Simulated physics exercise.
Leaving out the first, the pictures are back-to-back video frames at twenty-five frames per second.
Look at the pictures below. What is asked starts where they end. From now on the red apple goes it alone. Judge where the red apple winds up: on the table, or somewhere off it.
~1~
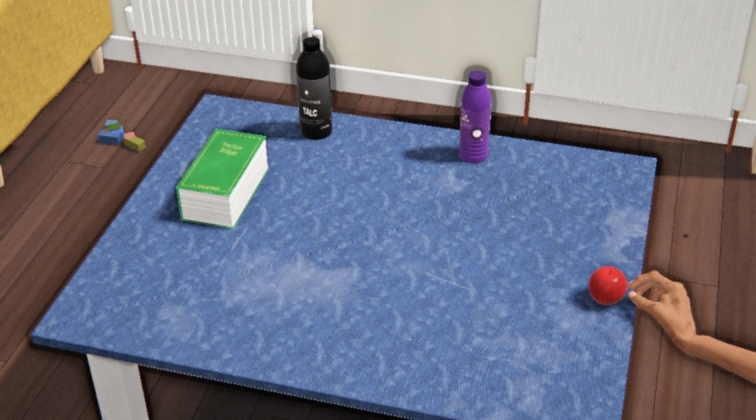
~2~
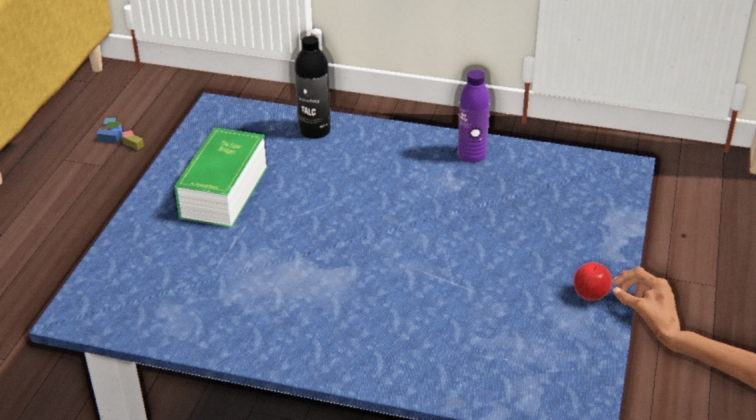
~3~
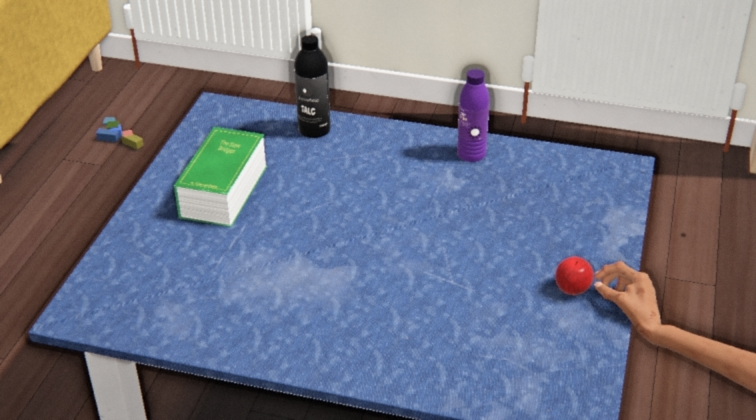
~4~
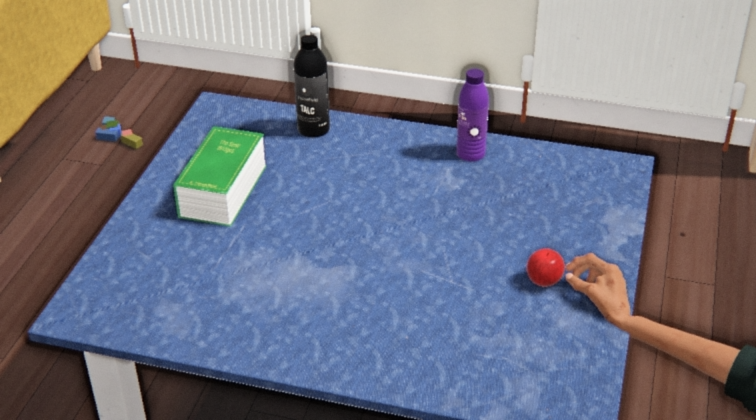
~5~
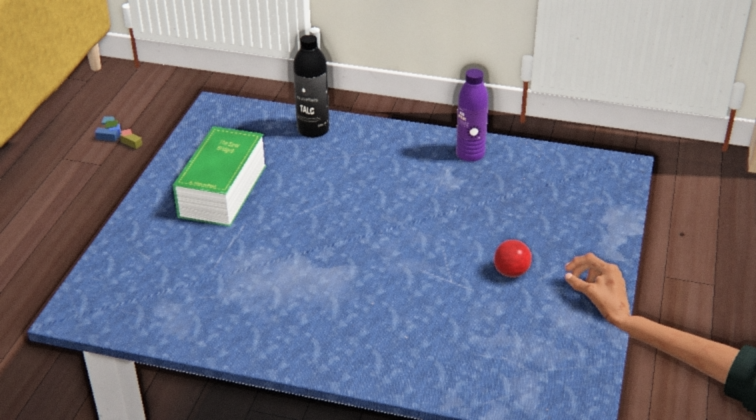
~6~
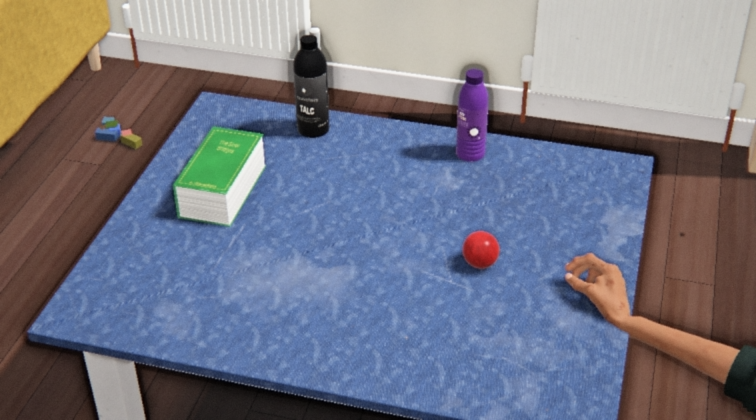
The red apple winds up on the table.
Then, 0.20 s later than the last frame, red apple moved well along near (335, 209).
Then, 0.30 s later than the last frame, red apple moved well along near (268, 191).
When it is over, moved from the start, red apple. End places, in pixels of the last picture, red apple near (309, 171).
